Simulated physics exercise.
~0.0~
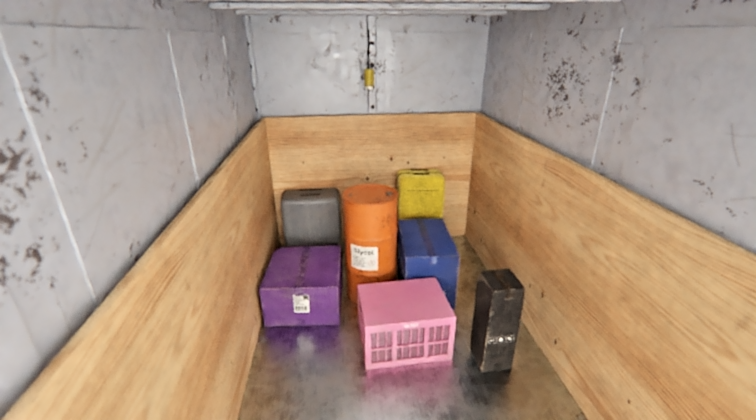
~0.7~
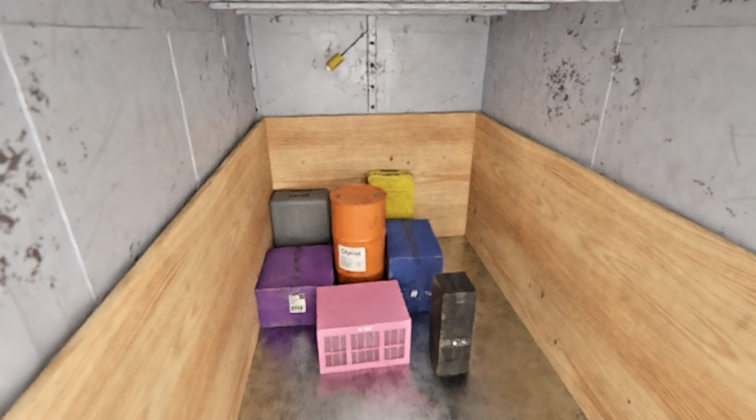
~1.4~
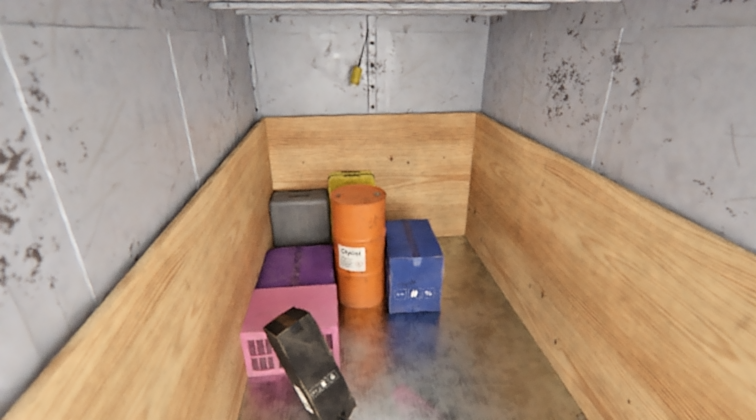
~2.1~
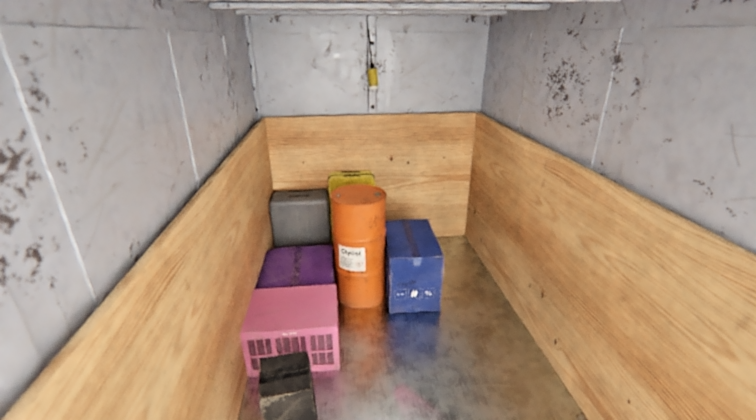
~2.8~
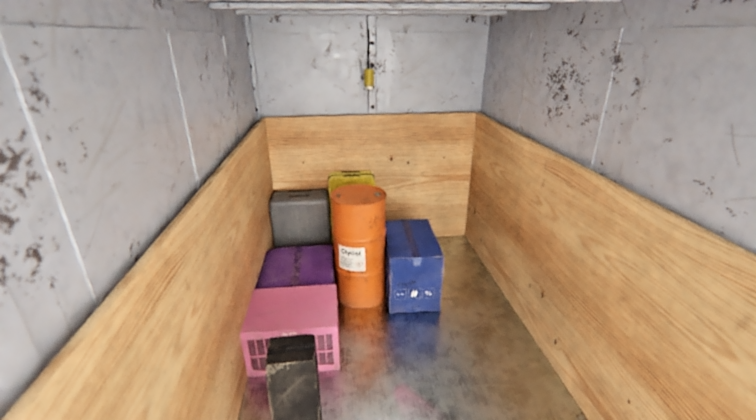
Pink chest, yellow case and black box sliding left in a van's load bay, the black box tilting before settling upright.
